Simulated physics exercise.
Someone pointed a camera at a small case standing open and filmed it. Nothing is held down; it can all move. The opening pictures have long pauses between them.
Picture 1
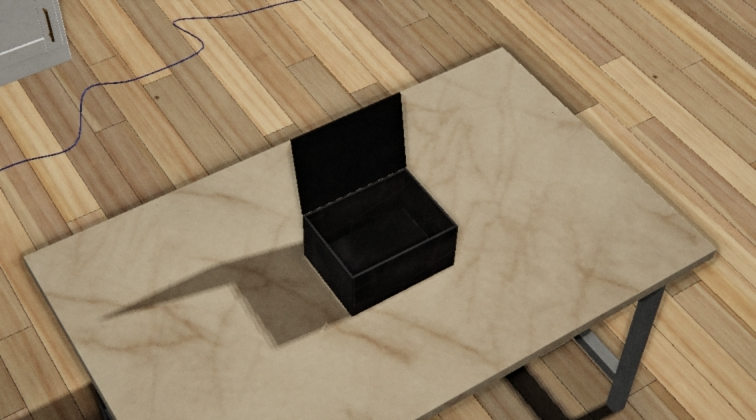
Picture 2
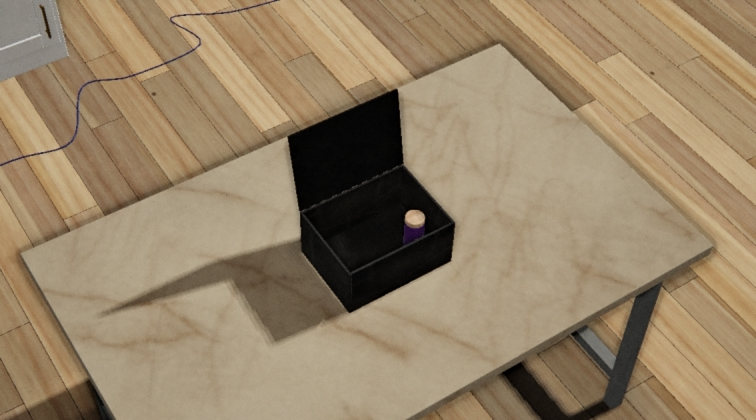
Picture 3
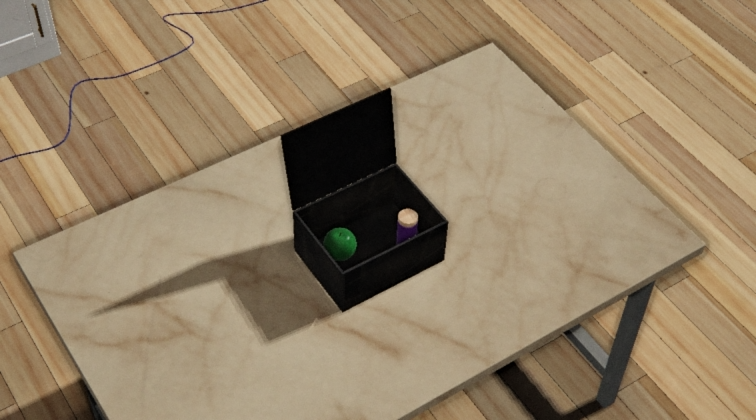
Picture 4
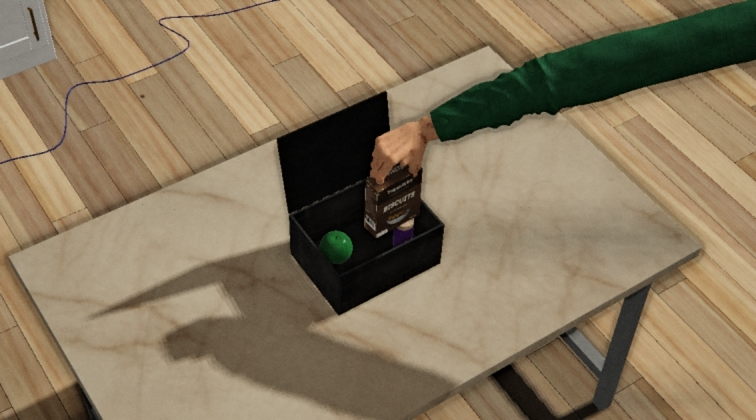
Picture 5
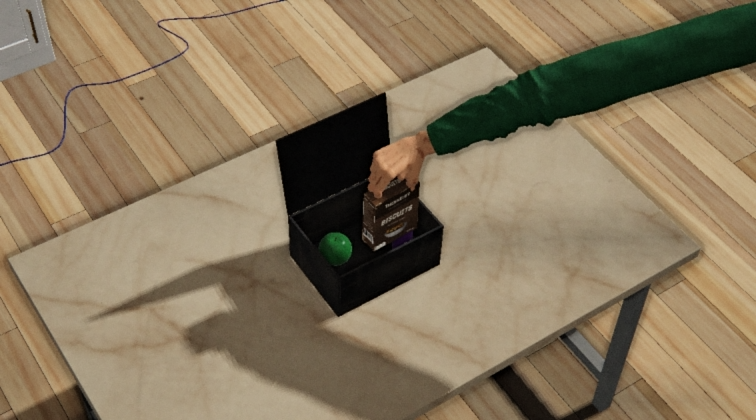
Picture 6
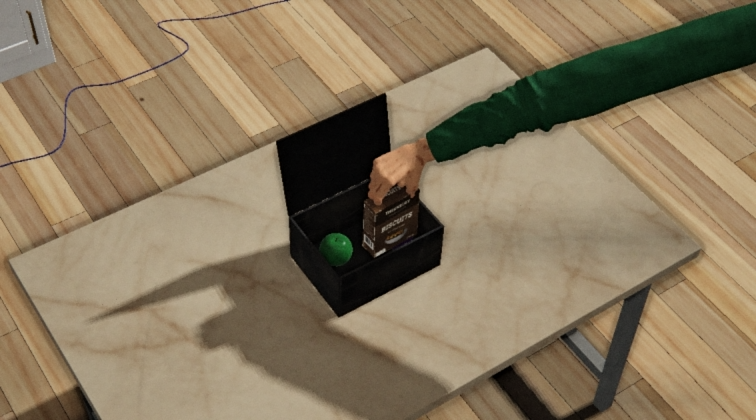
Purple bottle with a pale cap and then a green apple appearing in an open black case, a hand lowering a brown packet inside.
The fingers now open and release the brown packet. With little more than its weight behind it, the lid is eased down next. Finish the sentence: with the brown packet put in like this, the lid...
The lid closes fully.
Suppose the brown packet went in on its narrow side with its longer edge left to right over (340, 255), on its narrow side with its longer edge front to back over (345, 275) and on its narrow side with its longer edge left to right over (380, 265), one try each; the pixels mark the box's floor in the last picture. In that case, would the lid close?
The first time it is kept open, the next time it is kept open, and the last time it is kept open.
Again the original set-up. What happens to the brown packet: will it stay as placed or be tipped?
By the end the brown packet has leaned over.
Then, 0.40 s on from there, brown packet turned 74° from how it was put near (363, 255).
Then, 1.10 s on from there, lid starting down; brown packet on its side near (352, 256); green apple shifted a little.
Then, 1.60 s on from there, lid 58° above the rim; brown packet on its side near (353, 258); green apple shifted a little.
Then, 1.90 s on from there, lid 18° above the rim; brown packet on its side near (353, 258); green apple shifted a little.
In the end, lid shut; toppled in the box, brown packet; the other 2 unmoved. At the end, from the last picture's camera, brown packet near (353, 258).
